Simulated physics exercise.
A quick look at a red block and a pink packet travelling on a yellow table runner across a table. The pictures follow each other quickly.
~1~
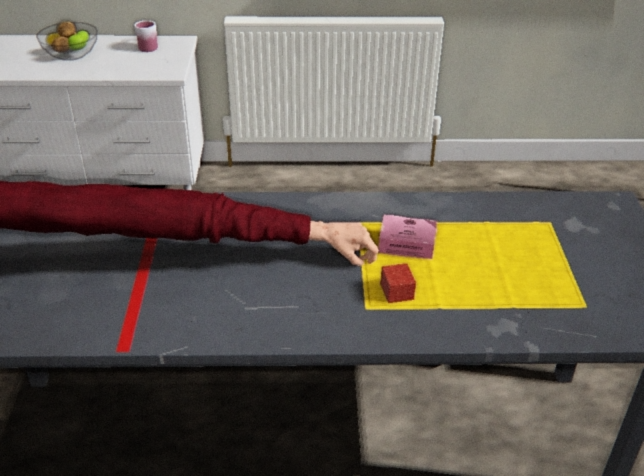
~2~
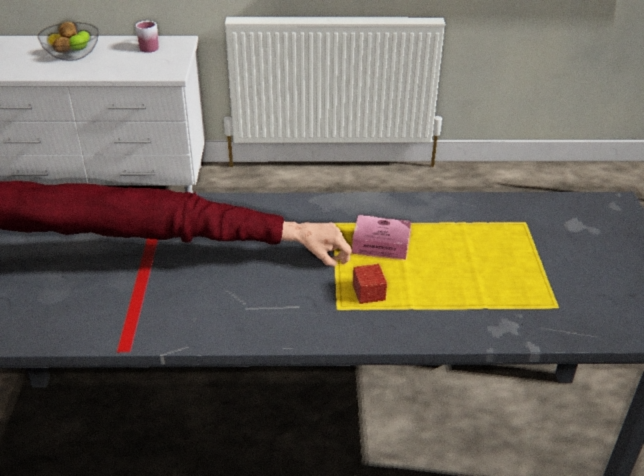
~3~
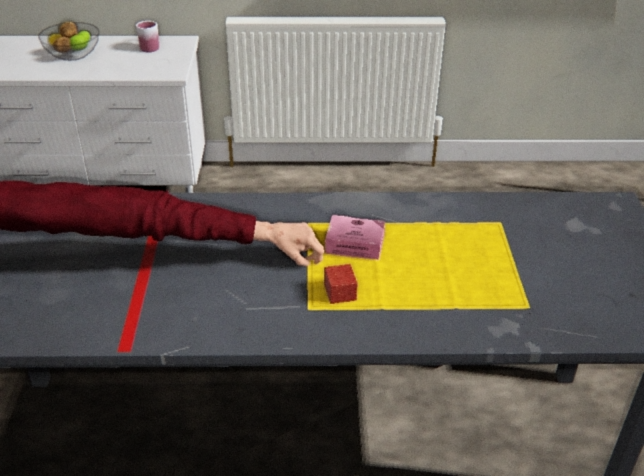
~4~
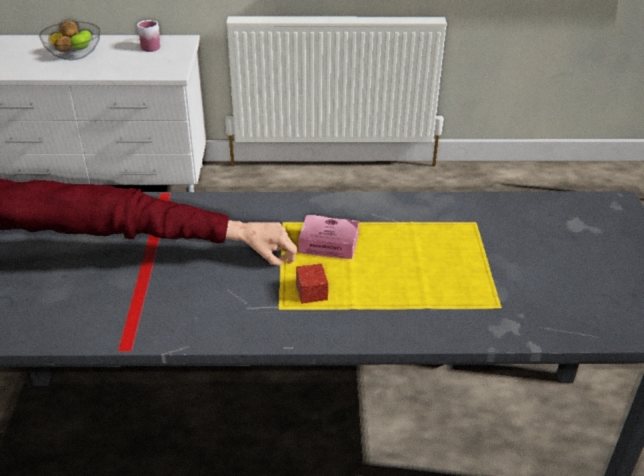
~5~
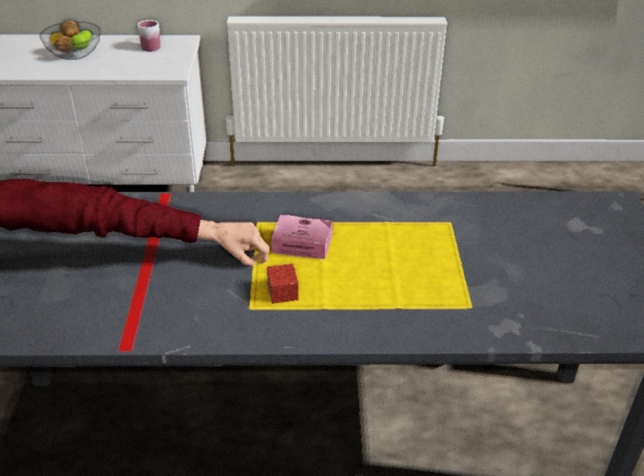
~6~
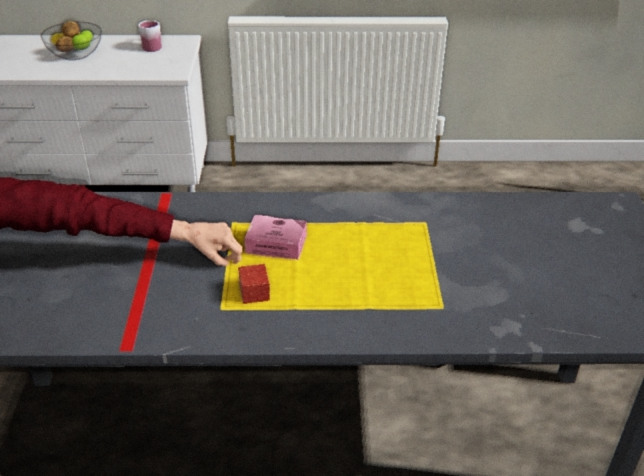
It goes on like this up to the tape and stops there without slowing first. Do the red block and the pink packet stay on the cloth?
As it turns out, the red block leaves the cloth and the pink packet shoots off the front.
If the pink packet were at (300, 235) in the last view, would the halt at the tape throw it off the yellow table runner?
In that case it leaves the cloth.
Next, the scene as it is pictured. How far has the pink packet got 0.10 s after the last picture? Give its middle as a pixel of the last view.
Near (222, 237).
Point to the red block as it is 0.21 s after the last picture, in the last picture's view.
Close to (134, 284).
Then, 0.10 s on from there, hem short of the tape; red block on the cloth near (195, 284); pink packet on the cloth near (222, 237).
Then, 0.21 s on from there, hem at the tape; red block ahead of the hem near (134, 284); pink packet on the cloth near (166, 238).
In the end, hem at the tape; red block ahead of the hem near (80, 286); pink packet ahead of the hem near (101, 239). The red block shoots off the front and the pink packet slides clear of the cloth.
